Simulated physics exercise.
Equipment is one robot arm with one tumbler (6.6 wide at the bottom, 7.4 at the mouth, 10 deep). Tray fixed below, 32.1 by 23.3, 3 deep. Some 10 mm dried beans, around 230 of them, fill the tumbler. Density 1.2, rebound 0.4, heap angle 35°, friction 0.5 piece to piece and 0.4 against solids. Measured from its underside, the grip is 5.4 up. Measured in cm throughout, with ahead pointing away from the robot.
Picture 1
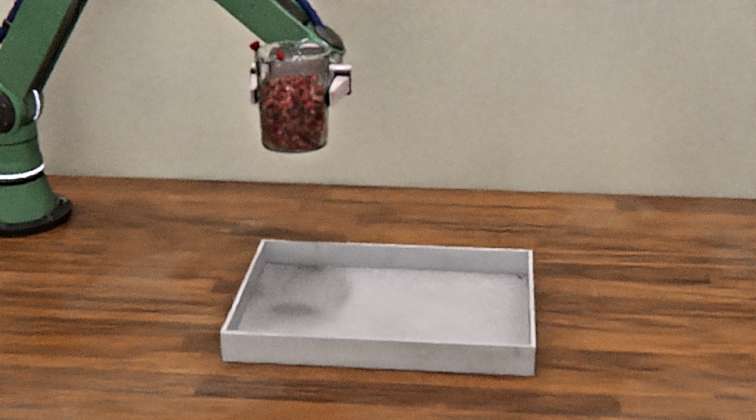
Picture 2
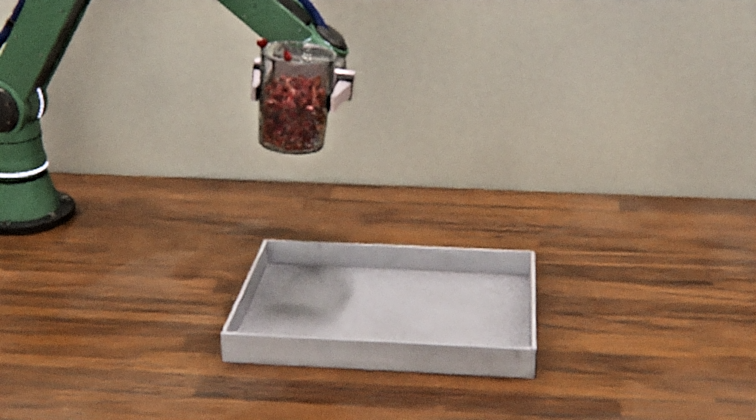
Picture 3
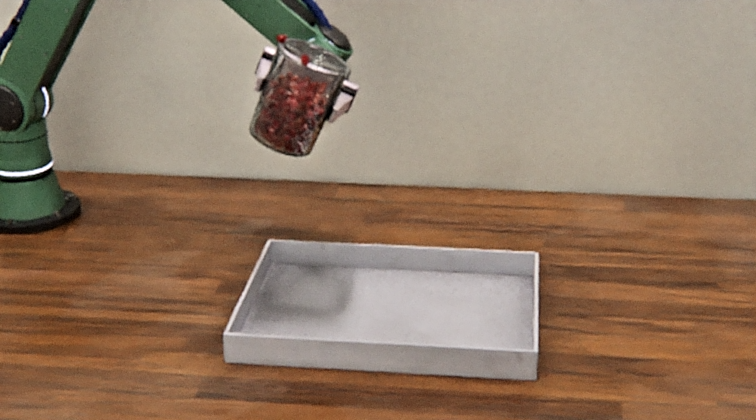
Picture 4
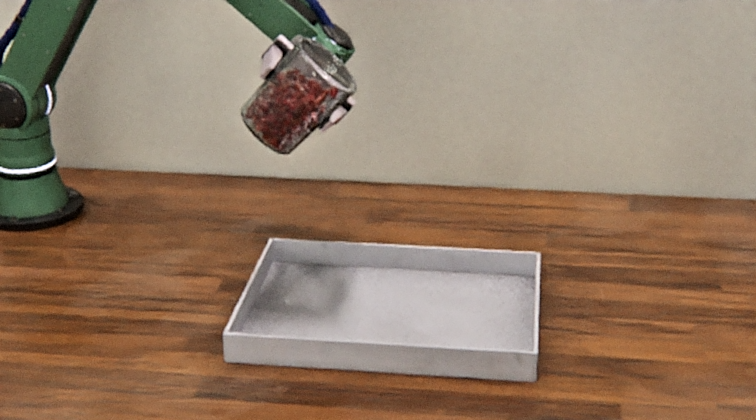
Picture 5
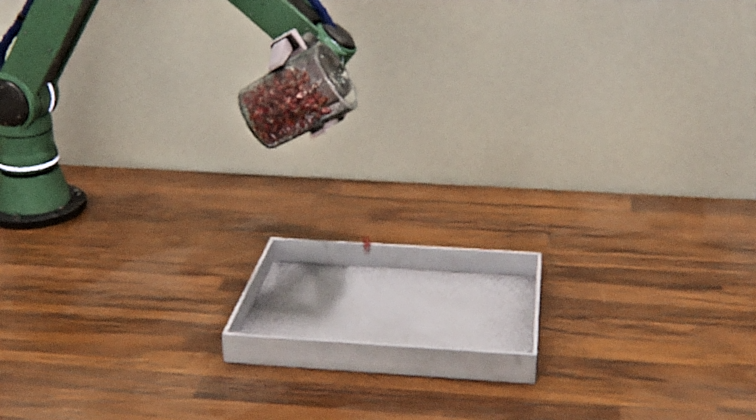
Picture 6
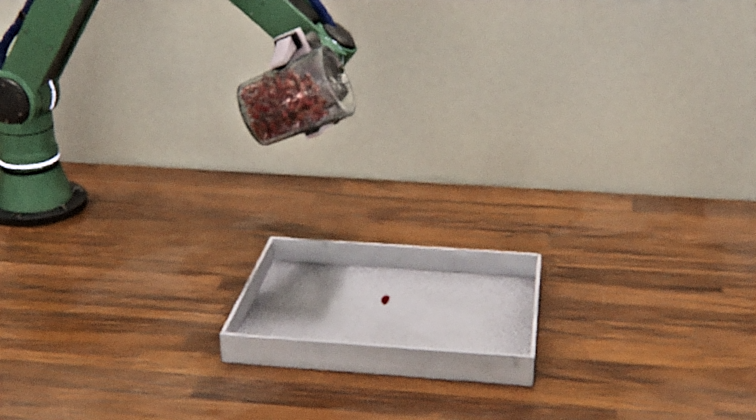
In this clip, a green robot arm holds a clear tumbler of small red pieces above a gray tray on a wooden table and tilts it steeply to the right, as one piece drops into the tray.
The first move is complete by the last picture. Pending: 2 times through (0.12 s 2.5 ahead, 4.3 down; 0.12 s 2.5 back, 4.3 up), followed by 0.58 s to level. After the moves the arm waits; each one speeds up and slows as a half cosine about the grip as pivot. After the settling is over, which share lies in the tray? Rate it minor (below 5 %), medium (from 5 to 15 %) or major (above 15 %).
Rated: Minor.
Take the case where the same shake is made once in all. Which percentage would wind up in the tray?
I'd expect close to 0 per cent then.
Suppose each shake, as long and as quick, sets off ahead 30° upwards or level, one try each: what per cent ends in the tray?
Try one gives about 50 in a hundred, try two about 25 in a hundred.
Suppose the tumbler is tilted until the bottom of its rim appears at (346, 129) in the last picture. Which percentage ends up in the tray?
15 %.
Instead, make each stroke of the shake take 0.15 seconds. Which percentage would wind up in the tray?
About 0 per cent, then.
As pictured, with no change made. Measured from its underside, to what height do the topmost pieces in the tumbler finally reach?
I'd say close to 9.0 cm.
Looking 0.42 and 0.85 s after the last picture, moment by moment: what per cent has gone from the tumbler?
At the first time about 0 per cent, at the second about 0 per cent.
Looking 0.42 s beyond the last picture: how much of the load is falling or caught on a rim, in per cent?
Around 0 per cent of the load.
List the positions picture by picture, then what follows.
The first picture shows the tumbler middle at (294, 99), level; upper third of the load around (293, 95), from x 255 to 320, top at y 45; 228 in the tumbler.
The second picture shows the tumbler middle at (295, 99), tilted 6° forward; upper third of the load around (294, 96), from x 260 to 325, top at y 45.
The third picture shows the tumbler middle at (296, 100), tilted 22° forward; upper third of the load around (289, 96), from x 260 to 325, top at y 40.
The fourth picture shows the tumbler middle at (296, 99), tilted 43° forward; upper third of the load around (287, 92), from x 250 to 335, top at y 75; 227 in the tumbler, 1 in flight or on a rim.
The fifth picture shows the tumbler middle at (296, 98), tilted 59° forward; upper third of the load around (284, 90), from x 250 to 365, top at y 70; 227 in the tumbler, 1 in flight or on a rim.
The sixth picture shows the tumbler middle at (294, 98), tilted 65° forward; upper third of the load around (282, 89), from x 245 to 385, top at y 70; 227 in the tumbler, 1 in the tray.
Then, 0.42 s on, tilted 65° forward, highest piece 25 above the table; 227 in the tumbler, 1 in the tray.
Then, 0.85 s on, tilted 19° forward, highest piece 29 above the table; 223 in the tumbler, 5 in the tray.
Then, 1.26 s on, level, highest piece 30 above the table; 223 in the tumbler, 5 in the tray.
Then, 2.31 s on, level, highest piece 30 above the table; 223 in the tumbler, 5 in the tray.
In the end, 223 in the tumbler, 5 in the tray. That is 2 % in the tray.
